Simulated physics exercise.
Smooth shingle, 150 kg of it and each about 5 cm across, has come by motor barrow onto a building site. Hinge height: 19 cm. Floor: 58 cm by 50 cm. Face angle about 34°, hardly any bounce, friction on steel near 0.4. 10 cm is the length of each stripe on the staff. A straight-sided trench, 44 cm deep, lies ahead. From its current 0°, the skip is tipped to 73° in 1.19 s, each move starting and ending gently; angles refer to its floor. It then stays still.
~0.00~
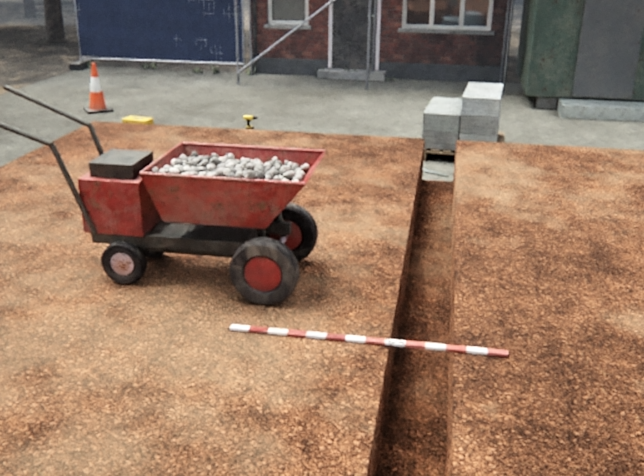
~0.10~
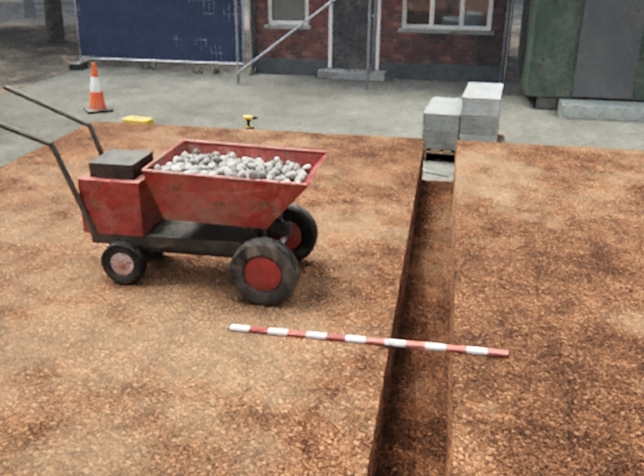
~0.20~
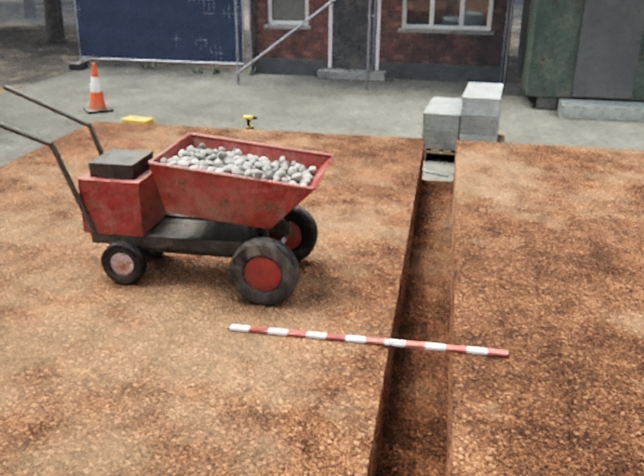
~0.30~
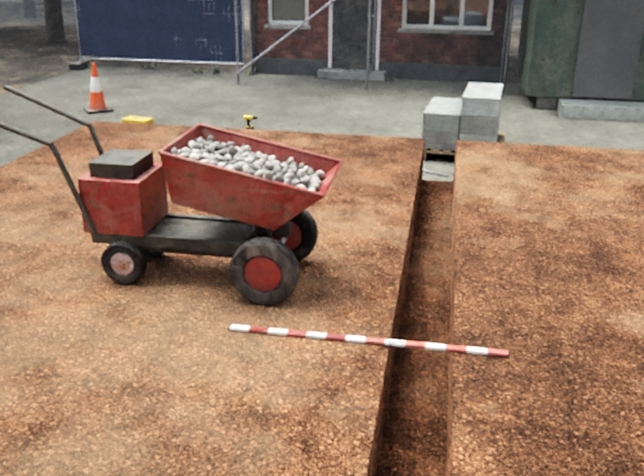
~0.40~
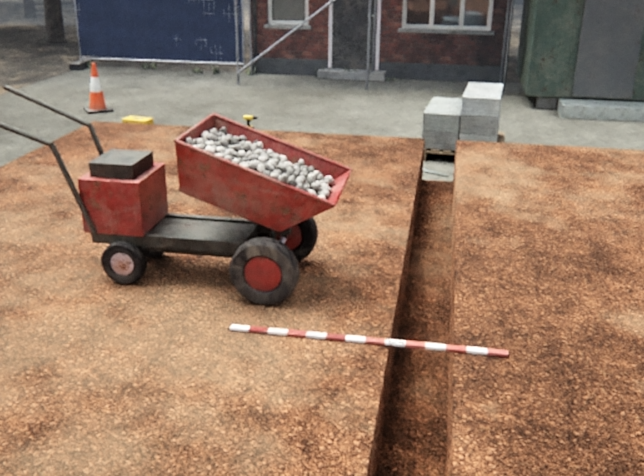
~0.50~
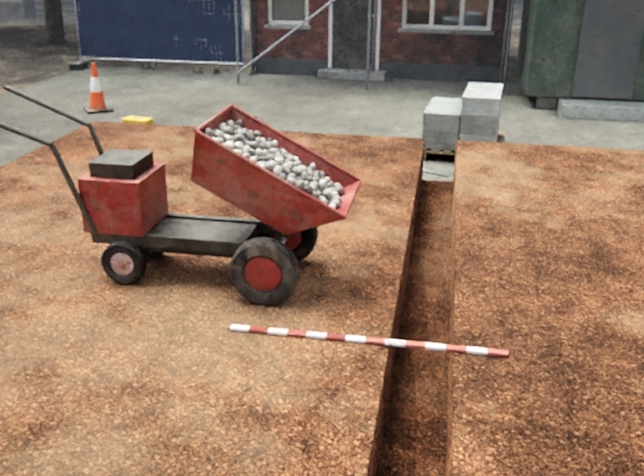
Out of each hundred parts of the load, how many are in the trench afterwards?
About 89 out of 100.
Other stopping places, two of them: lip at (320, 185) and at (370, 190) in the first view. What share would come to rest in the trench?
Some 100 and some 35 per cent, in that order.
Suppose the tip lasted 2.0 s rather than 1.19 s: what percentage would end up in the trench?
Close to 85 per cent then.
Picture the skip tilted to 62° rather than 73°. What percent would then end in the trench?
Some 90% would finish there.
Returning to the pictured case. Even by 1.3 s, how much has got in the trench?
50 per cent, give or take.
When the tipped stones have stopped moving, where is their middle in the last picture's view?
(421, 345).
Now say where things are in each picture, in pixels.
In the first frame, the skip is at 0°, its lip at (304, 184); the top of the load is at (232, 164).
In the second frame, the skip is at 1°, its lip at (307, 185); the top of the load is at (225, 162); the stones move at 0.2 m/s on average.
The third frame shows lip at (314, 189), floor tilted 6°, highest stones at (201, 155); the stones move at 0.4 m/s on average.
The fourth frame shows lip at (324, 196), floor tilted 12°, highest stones at (206, 146); the stones move at 0.6 m/s on average.
In the fifth frame, the skip is at 19°, its lip at (335, 205); the top of the load is at (216, 137); the stones move at 0.7 m/s on average.
The sixth frame shows lip at (346, 218), floor tilted 28°, highest stones at (228, 127); the stones move at 0.8 m/s on average.
After 0.9 s the floor is at 61°; 99 % in the skip, 1 % short of the trench; the foremost stones are at (383, 258).
After 1.3 s the floor is at 73°; 39 % in the skip, 9 % short of the trench, 52 % in the trench; the foremost stones are at (448, 332).
After 1.6 s the floor is at 73°; 11 % in the skip, 11 % short of the trench, 79 % in the trench; the foremost stones are at (449, 338).
After 3.6 s the floor is at 73°; 0 % in the skip, 10 % short of the trench, 89 % in the trench; the foremost stones are at (450, 340).
